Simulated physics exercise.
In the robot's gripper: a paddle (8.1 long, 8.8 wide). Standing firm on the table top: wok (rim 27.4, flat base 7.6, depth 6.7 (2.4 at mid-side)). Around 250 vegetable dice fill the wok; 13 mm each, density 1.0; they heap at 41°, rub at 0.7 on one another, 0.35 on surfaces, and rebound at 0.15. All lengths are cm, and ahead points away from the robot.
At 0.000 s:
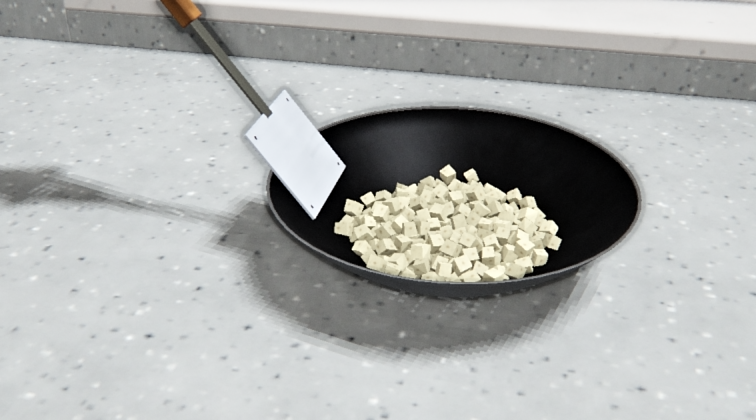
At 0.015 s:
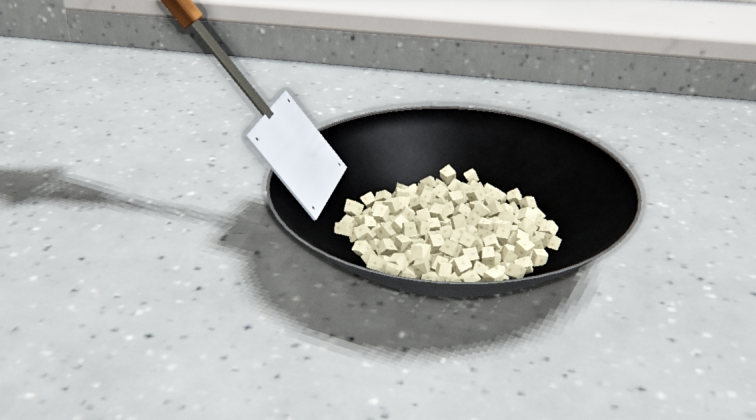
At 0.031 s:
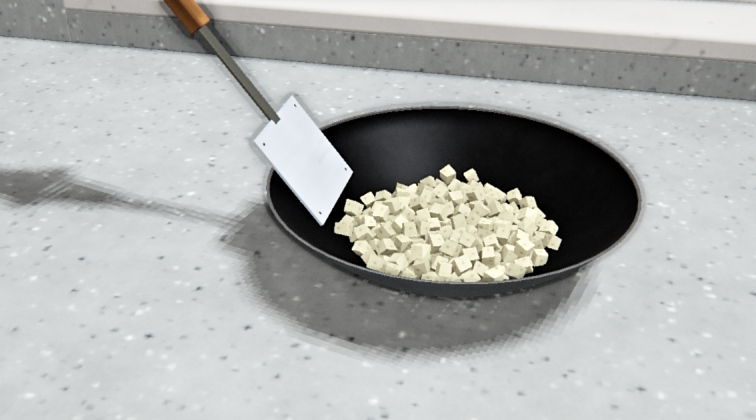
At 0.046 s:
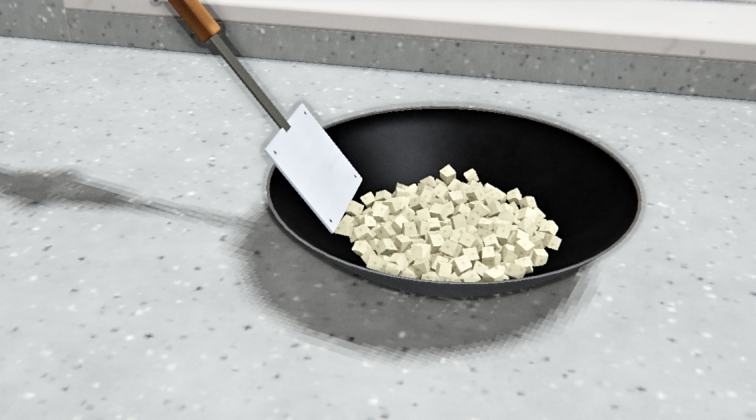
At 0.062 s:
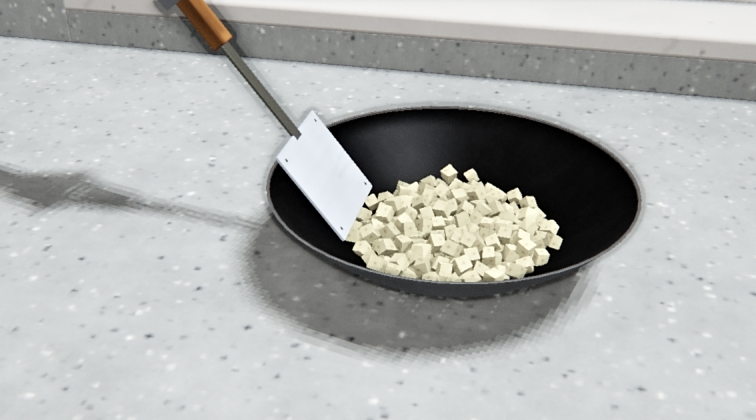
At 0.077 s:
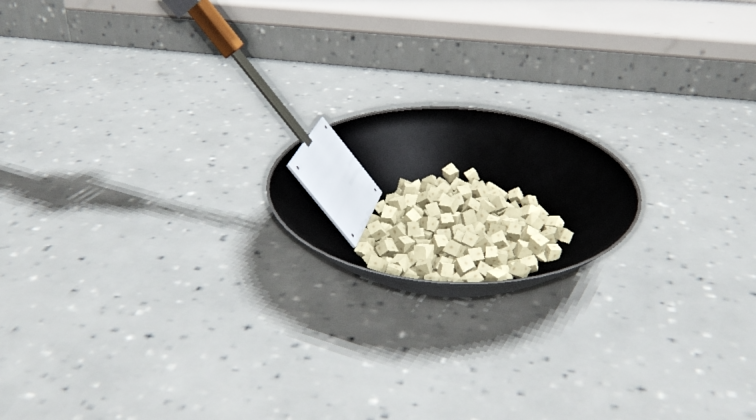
A metal spatula with a wooden handle sliding down into a black wok, nudging a heap of pale cubes slightly right.
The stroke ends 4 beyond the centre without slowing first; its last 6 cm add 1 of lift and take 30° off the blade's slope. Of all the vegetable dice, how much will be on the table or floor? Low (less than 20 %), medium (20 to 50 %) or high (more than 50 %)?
A low share, less than 20 %, ends on the table or floor.
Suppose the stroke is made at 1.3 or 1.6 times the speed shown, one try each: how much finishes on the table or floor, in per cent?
About 5 and 10 per cent.
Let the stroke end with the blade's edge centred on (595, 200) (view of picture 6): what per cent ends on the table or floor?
Some 60 per cent.
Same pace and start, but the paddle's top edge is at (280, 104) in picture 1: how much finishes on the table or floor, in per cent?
Some 5 per cent.
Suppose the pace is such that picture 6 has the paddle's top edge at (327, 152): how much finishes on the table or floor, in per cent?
About 10 per cent.
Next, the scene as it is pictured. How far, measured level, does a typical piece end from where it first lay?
Roughly 8 cm.
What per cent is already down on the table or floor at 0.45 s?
About 5 per cent.
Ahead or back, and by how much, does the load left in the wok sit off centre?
Some 6.5 cm ahead.
By 0.15 s, sloping 52°, highest piece 7 above the table; 252 in the wok.
By 0.21 s, sloping 37°, highest piece 8 above the table; 251 in the wok, 1 on the blade or in flight.
By 0.45 s, sloping 22°, highest piece 8 above the table; 241 in the wok, 10 on the table or floor, 1 on the blade or in flight.
By 1.50 s, sloping 22°, highest piece 8 above the table; 241 in the wok, 11 on the table or floor.
Final count, 241 in the wok, 11 on the table or floor. That is 4 % on the table or floor.
